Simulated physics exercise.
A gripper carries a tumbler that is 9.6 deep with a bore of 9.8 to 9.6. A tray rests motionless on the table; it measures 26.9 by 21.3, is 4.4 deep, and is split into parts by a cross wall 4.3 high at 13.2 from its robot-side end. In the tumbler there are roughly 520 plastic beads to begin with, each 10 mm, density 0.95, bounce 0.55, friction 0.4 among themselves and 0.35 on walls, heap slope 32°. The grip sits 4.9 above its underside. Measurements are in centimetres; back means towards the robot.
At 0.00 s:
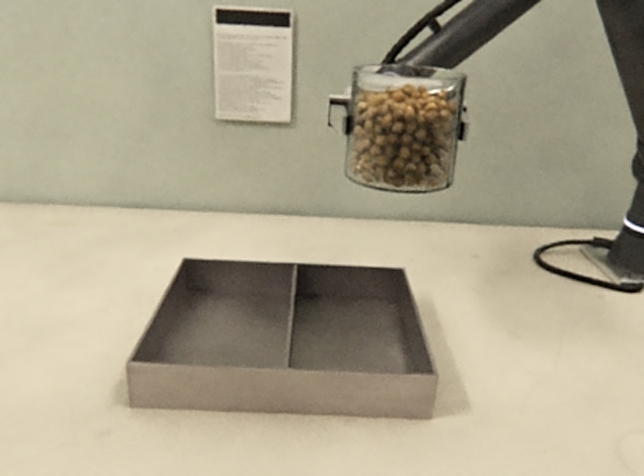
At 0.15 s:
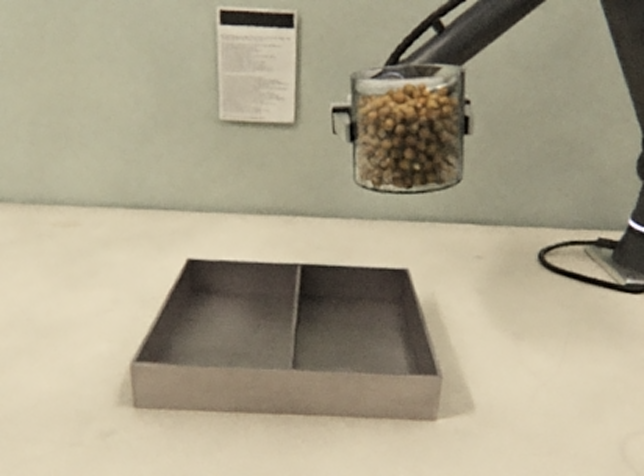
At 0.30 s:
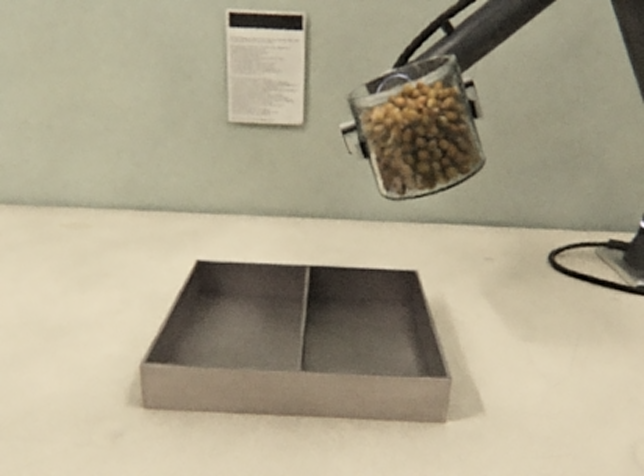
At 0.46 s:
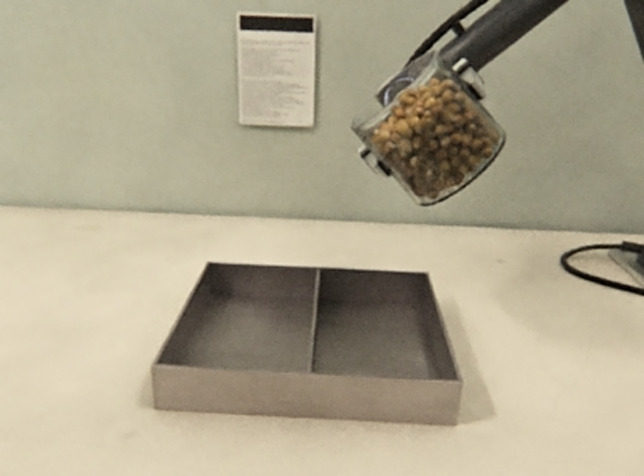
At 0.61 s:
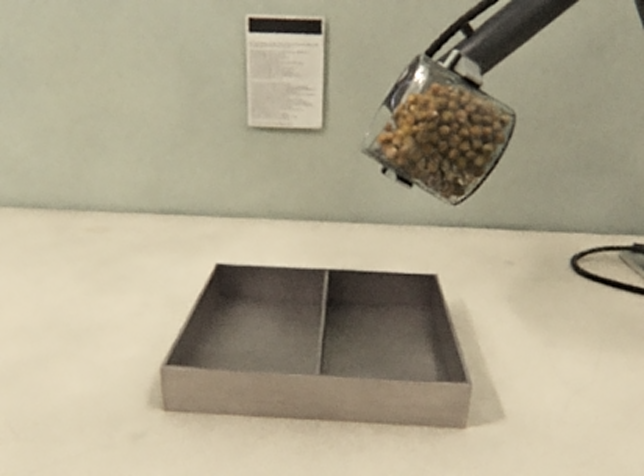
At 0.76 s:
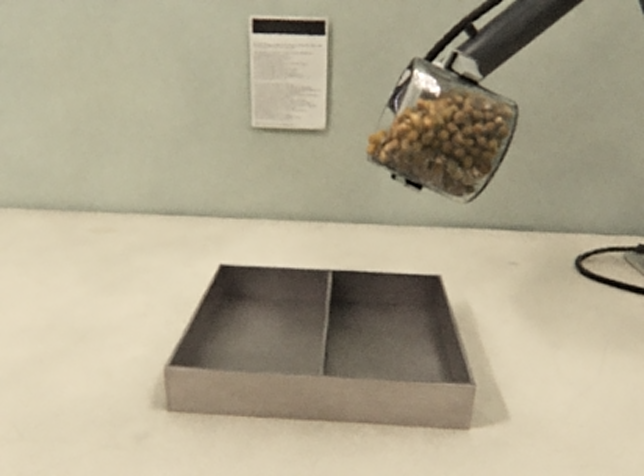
A pale tabletop against a grey-green wall is seen from slightly above, in a view that drifts gently so the scene slides to the right. A grey tray with two compartments rests on the table below a posted white sheet, while a dark robotic arm at right holds a clear tumbler of tan beads. The arm tilts the tumbler steadily leftward, and the beads shift toward its rim.
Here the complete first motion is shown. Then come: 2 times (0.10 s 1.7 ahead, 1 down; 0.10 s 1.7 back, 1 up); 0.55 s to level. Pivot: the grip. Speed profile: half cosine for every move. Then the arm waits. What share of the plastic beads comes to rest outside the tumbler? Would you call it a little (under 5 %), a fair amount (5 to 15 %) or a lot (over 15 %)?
I would call it a fair amount, 5 to 15 %.
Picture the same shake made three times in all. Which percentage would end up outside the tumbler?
Near 10 per cent.
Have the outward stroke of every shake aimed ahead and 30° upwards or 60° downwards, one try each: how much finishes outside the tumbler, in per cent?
20 and 5 %.
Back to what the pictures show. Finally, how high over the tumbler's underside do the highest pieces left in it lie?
About 9.0 cm.
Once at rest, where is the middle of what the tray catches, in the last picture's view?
About (278, 340).
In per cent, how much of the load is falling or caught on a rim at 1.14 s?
2 %.
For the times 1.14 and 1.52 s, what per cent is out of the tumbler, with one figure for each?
Roughly 5, then 5.
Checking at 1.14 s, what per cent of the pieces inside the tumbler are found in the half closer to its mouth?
Some 40 per cent.
By 1.14 s, tilted 68° forward, highest piece 27 above the table; 498 in the tumbler, 12 in the far-side part, 3 in the robot-side part, 11 in flight or on a rim.
By 1.52 s, tilted 18° forward, highest piece 28 above the table; 485 in the tumbler, 27 in the far-side part, 10 in the robot-side part, 2 in flight or on a rim.
By 1.91 s, level, highest piece 29 above the table; 485 in the tumbler, 27 in the far-side part, 12 in the robot-side part.
By 2.96 s, level, highest piece 29 above the table; 485 in the tumbler, 27 in the far-side part, 12 in the robot-side part.
Final count, 485 in the tumbler, 27 in the far-side part, 12 in the robot-side part. That is 7 % outside the tumbler.
